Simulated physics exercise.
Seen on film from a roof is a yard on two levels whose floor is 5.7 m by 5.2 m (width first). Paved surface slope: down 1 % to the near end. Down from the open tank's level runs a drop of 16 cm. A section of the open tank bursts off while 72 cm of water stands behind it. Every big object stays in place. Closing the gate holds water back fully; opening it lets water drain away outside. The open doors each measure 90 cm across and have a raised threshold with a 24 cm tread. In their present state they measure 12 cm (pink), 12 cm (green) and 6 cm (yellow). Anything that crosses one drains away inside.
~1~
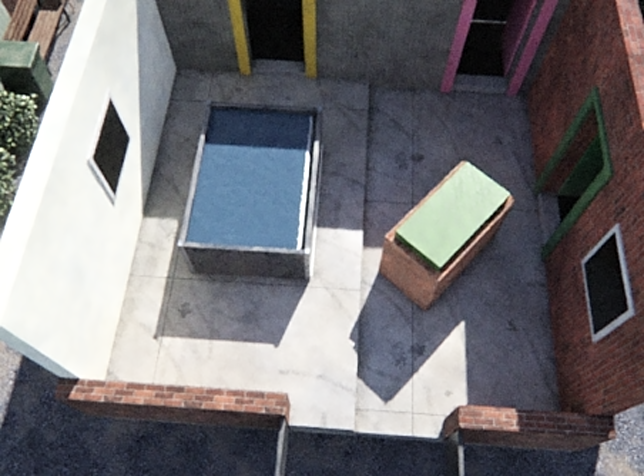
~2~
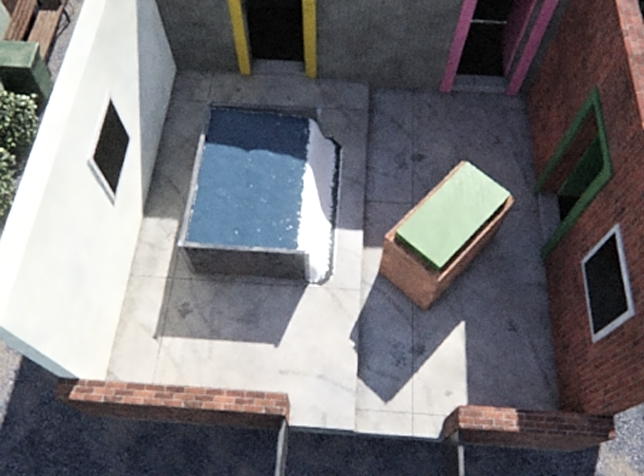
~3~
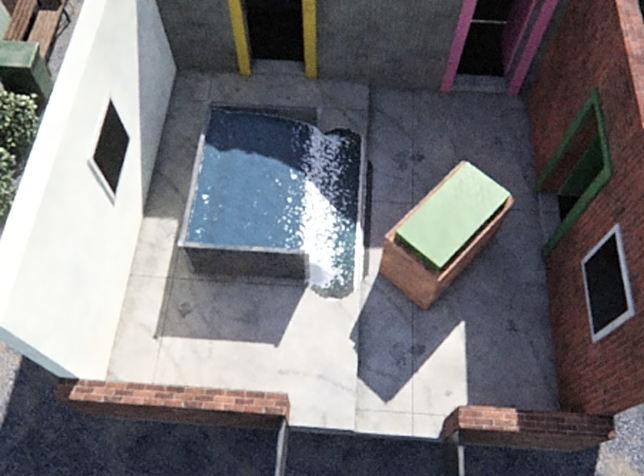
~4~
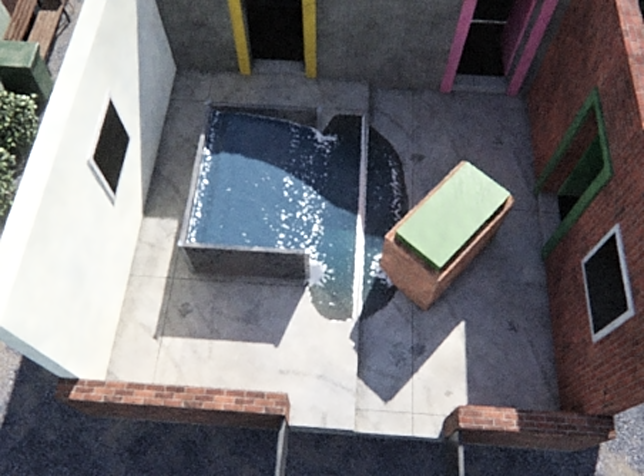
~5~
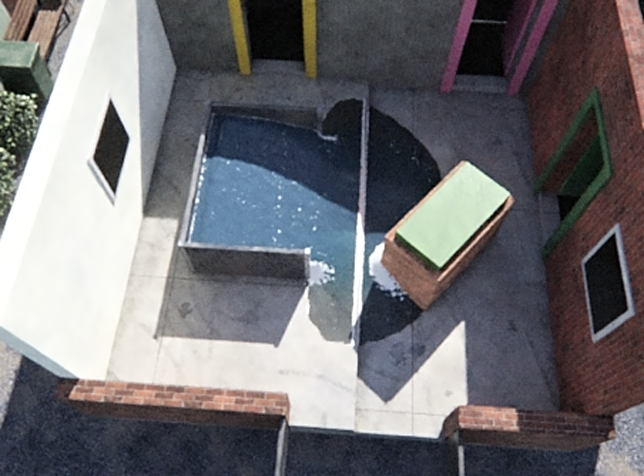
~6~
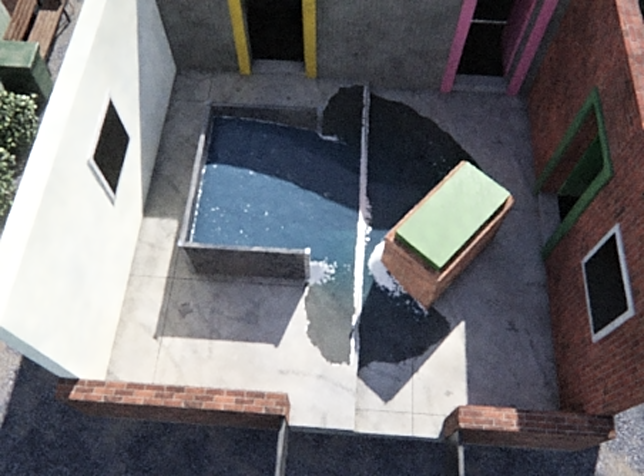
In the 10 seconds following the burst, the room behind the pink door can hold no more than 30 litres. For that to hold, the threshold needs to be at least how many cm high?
At least 34 cm or so.
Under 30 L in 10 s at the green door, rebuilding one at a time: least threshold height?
Door green, min height approx. 10.5 cm.
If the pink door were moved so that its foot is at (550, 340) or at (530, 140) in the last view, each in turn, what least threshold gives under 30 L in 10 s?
Minimums: About 13.0 cm and 31 cm.
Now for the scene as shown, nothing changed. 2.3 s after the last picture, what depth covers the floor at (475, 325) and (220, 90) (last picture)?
Depths of around 6 and 0 centimetres.
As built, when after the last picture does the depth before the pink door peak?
Peak time: Around 1.4 s.
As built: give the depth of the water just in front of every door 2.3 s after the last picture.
Depth at pink 27 cm, at green 11 cm, at yellow 0 cm.
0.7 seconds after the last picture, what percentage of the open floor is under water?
Some 45 per cent of it.
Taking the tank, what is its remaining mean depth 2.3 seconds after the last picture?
11 cm, roughly.
Then, 0.7 s after the last picture water covers 45 % of the floor, deepest (46 cm) near (383, 255); 6 cm at the pink door, 0 litres in over its 12 cm threshold.
Then, 2.3 s after the last picture water covers 55 % of the floor, deepest (29 cm) near (443, 124); 27 cm at the pink door, 170 litres in over its 12 cm threshold.
Then, 9.3 s after the last picture water covers 50 % of the floor, deepest (15 cm) near (539, 424); 9 cm at the pink door, 242 litres in over its 12 cm threshold.
At the pink door as built, the water peaked near 41 cm, 1.3 s after the last picture.
Run again over the same 10 s with other heights there, 45 litres in over 30.5 cm, 10 litres over 41.5 cm. The limit of 30 litres is kept from about 34 cm up.
